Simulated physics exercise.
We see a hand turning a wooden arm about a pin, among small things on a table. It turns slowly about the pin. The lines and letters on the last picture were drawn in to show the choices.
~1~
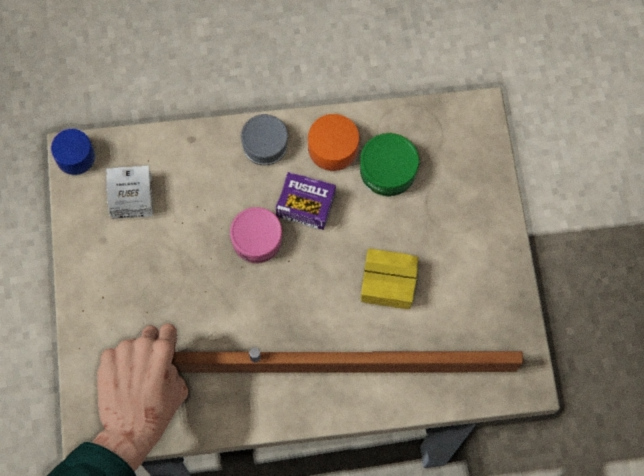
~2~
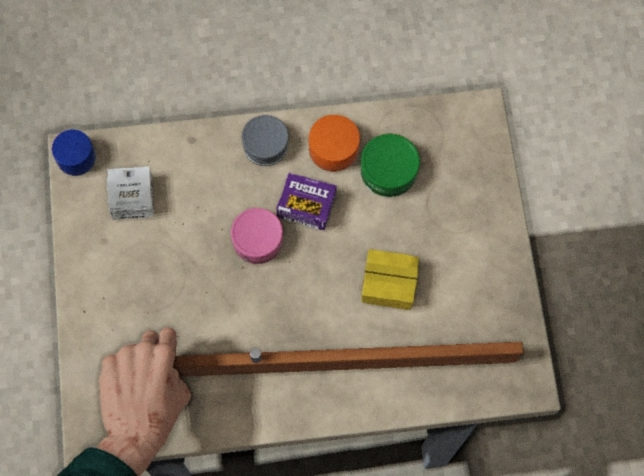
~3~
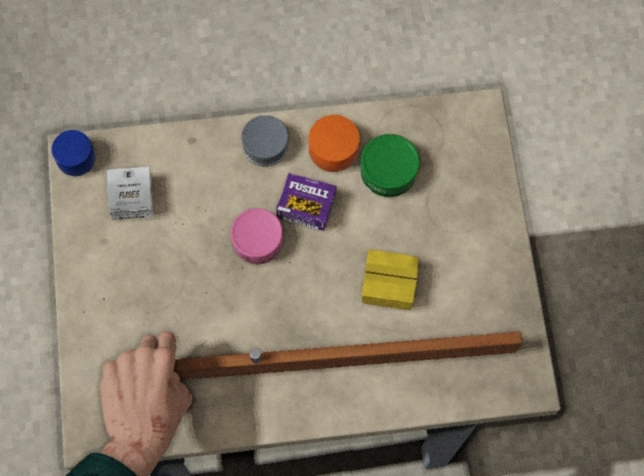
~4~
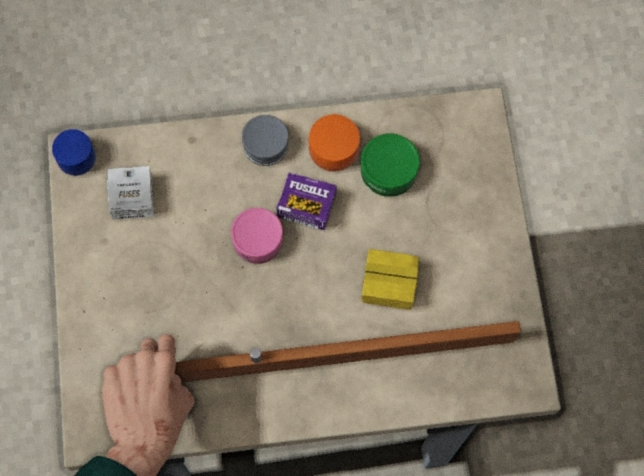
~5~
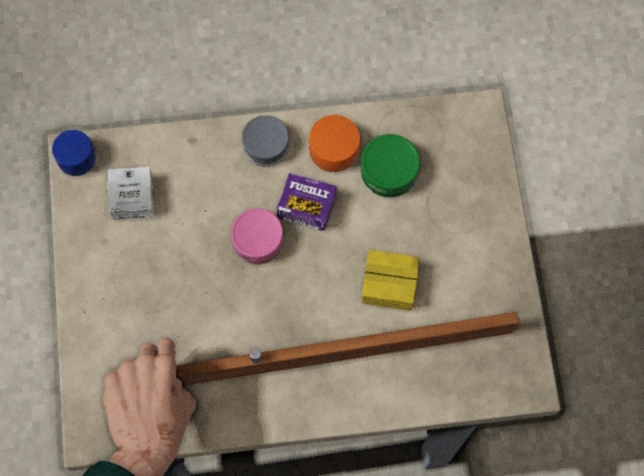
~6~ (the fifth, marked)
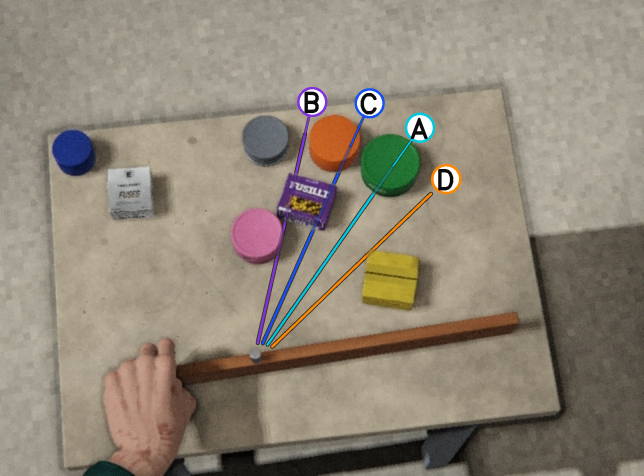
On a tabletop scattered with colorful round tubs and small boxes, a hand at the lower left slowly turned a long wooden arm about its pin, swinging the right end slightly upward toward the yellow box.
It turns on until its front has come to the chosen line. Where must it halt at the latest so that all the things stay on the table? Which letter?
C.
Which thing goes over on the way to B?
It is the orange pot.
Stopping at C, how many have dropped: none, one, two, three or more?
The count is none.
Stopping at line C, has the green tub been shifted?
Yes.
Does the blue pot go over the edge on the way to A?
By then, no.
On the marked copy, A at (332, 253); B at (282, 235); C at (308, 242); D at (353, 268).
With C. Early on, arm (375, 290); yellow box (369, 255); blue pot (74, 153).
Further on, arm (341, 254); orange pot (328, 141); green tub (379, 158).
At the end, arm (310, 237); orange pot (284, 108); green tub (337, 118); nothing has fallen.
As for the rest, A is safe but short; B drops the orange pot; D is safe but short.
